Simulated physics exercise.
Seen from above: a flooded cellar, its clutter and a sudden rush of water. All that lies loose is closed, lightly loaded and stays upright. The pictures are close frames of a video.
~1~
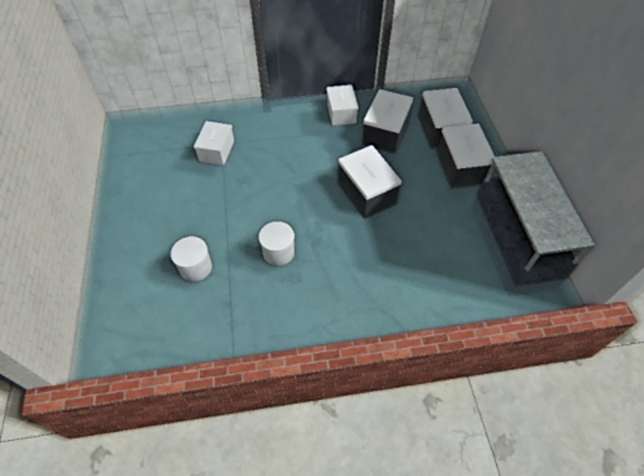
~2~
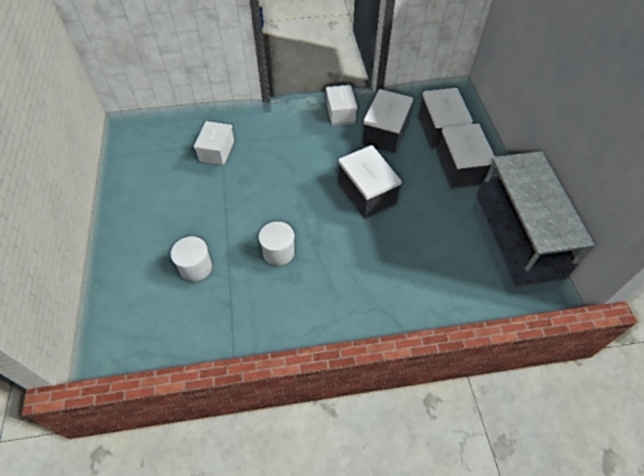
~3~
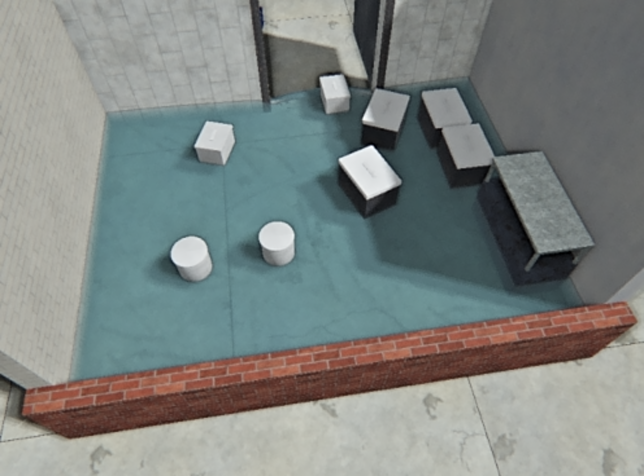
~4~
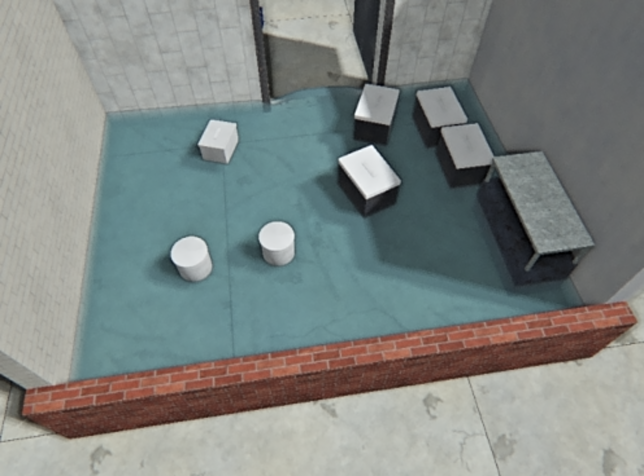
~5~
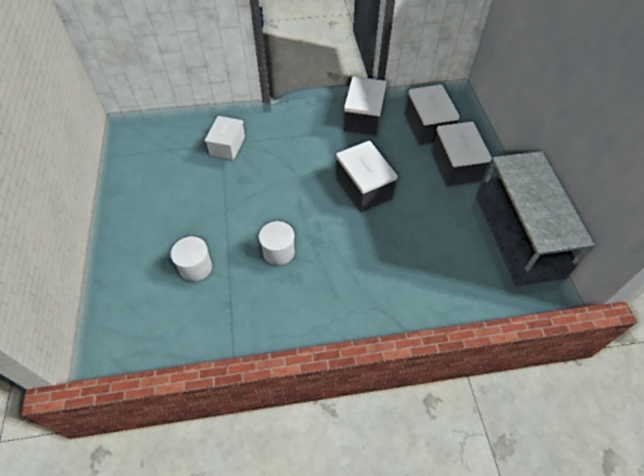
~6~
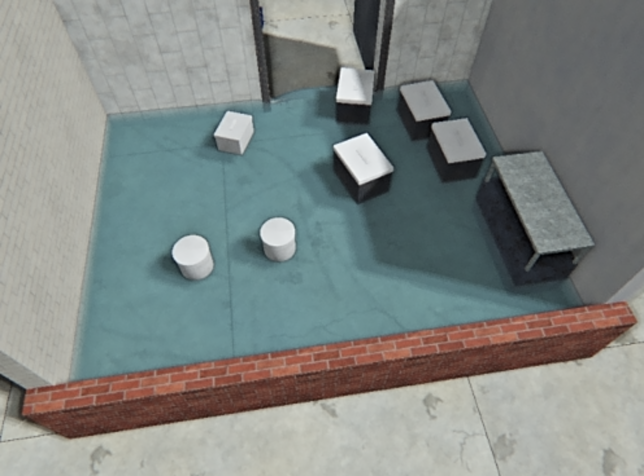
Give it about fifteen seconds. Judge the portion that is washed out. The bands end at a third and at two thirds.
Share: At least two thirds.
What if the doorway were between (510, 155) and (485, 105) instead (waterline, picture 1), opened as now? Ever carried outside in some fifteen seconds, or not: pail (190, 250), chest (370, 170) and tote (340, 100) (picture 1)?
In turn: Stays, through, through.
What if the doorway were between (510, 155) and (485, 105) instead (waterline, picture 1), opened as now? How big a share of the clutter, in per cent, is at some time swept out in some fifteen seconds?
About 60 per cent.
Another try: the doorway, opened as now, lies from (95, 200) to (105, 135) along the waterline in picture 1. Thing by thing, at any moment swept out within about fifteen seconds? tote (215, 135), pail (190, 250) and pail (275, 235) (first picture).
In that order: Yes, carried outside, through.
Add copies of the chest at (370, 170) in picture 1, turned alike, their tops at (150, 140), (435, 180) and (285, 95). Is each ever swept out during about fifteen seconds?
One after the other: Washed out, yes, washed out.
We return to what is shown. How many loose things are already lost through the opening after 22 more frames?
The number is 5.
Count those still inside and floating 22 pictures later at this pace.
3 of them.
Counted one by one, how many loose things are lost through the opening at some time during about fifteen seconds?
It comes to 7.
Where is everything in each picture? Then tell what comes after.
The first frame shows a chest at (389, 109), afloat; a chest at (447, 106), afloat; 0 of 8 have shifted.
The second frame shows a chest at (389, 109) floats; a chest at (447, 106) floats; 0 of 8 have shifted.
The third frame shows a chest at (387, 108), afloat, close to its start; a chest at (447, 106), afloat; 2 of 8 have shifted.
The fourth frame shows a chest at (378, 102), afloat, close to its start; a chest at (442, 105), afloat, close to its start; 4 of 8 have shifted.
The fifth frame shows a chest at (366, 94), afloat, a stride from its start; a chest at (434, 102), afloat, close to its start; 6 of 8 have shifted.
The sixth frame shows a chest at (356, 84) floats, a stride from its start; a chest at (425, 98), afloat, close to its start; 7 of 8 have shifted.
A moment on, 2 of 8 are out; 6 afloat.
Next, 5 of 8 are out; 3 afloat.
Later, 5 of 8 are out; 3 afloat.
In the end, 7 of 8 are out; 1 afloat.
